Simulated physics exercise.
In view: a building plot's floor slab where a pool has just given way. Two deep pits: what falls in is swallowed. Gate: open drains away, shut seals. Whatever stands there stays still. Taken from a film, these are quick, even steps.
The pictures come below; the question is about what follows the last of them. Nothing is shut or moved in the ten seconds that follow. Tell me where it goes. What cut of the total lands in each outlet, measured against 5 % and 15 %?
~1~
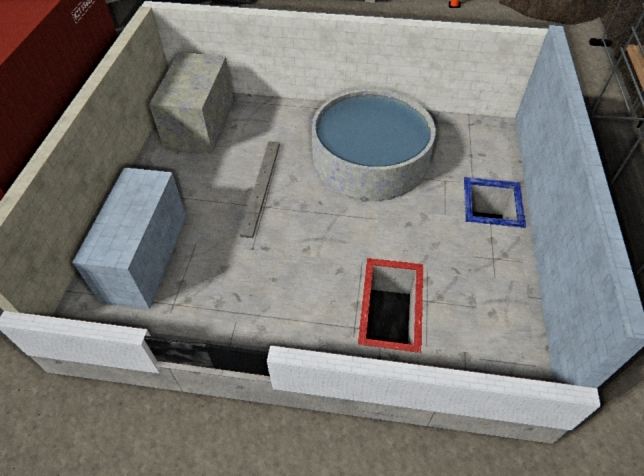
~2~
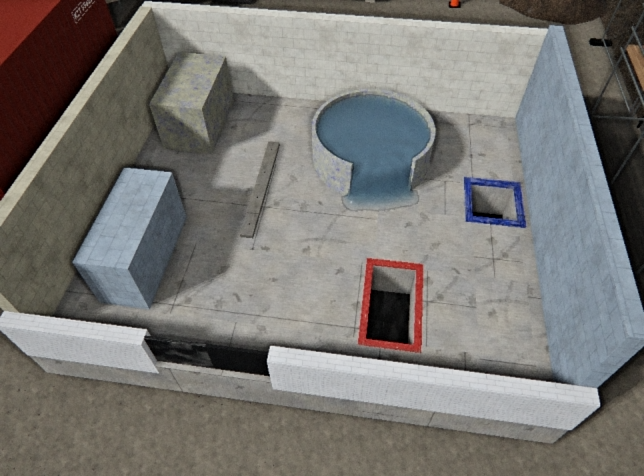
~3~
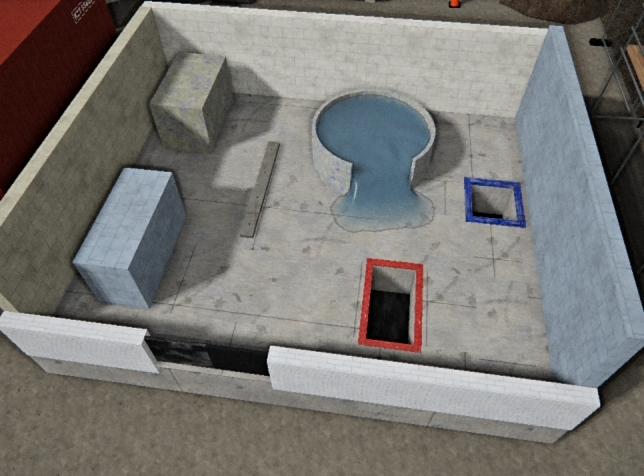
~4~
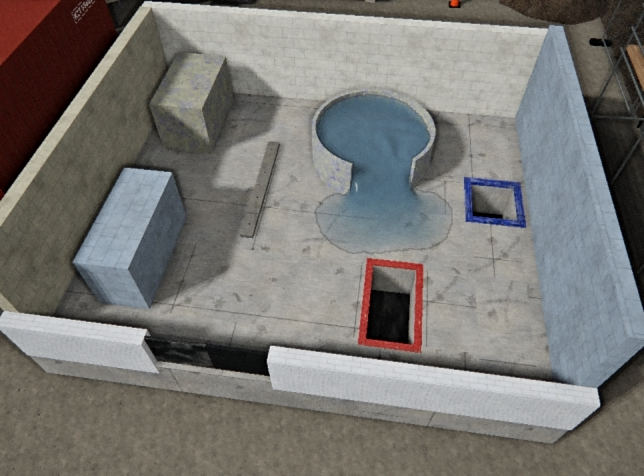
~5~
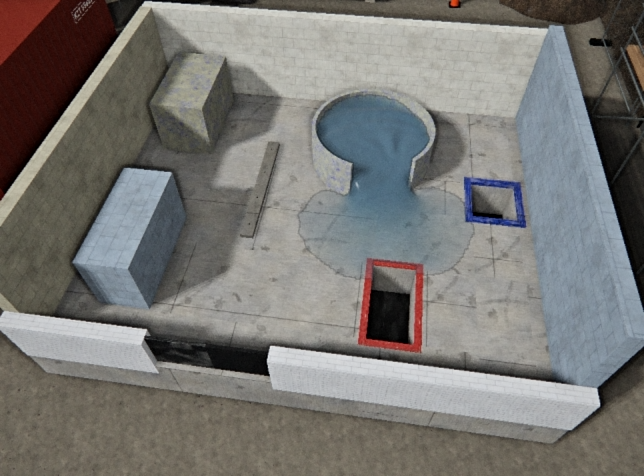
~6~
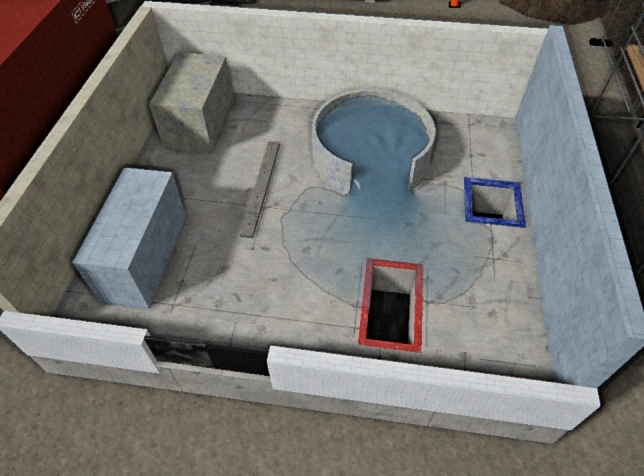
The split: The gate sees under 5 %, the red pit sees over 15 %, the blue pit sees under 5 %.
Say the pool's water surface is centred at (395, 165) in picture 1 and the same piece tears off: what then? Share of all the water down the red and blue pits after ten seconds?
Ten seconds on: Red pit 55 percent, blue pit 2 percent.
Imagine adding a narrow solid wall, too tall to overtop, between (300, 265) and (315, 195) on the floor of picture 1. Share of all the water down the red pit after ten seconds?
Red: 50 %.
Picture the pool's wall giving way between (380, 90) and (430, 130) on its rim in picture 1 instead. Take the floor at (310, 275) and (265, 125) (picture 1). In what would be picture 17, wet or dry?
In order, I'd call them parched and drenched.
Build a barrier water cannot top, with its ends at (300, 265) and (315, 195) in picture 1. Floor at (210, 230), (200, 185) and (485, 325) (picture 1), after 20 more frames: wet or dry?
As the points were listed, they come out free from flooding, free from flooding, and finally taken by the flood.
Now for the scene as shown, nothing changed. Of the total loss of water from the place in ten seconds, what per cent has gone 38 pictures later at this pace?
It comes to around 75 per cent.
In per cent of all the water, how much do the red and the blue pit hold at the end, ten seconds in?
The first comes to roughly 46 percent, the second to roughly 2 percent.
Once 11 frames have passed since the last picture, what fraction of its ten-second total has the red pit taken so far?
Something like 30 in a hundred.
A moment on, water covers 35 % of the floor; the gate 0 %, the red pit 7 %, the blue pit 0 %.
Next, water covers 40 % of the floor; the gate 0 %, the red pit 13 %, the blue pit 0 %.
Then, water covers 45 % of the floor; the gate 0 %, the red pit 19 %, the blue pit 0 %.
Later, water covers 55 % of the floor; the gate 0 %, the red pit 36 %, the blue pit 1 %.
In the end, water covers 80 % of the floor; the gate 0 %, the red pit 46 %, the blue pit 1 %.
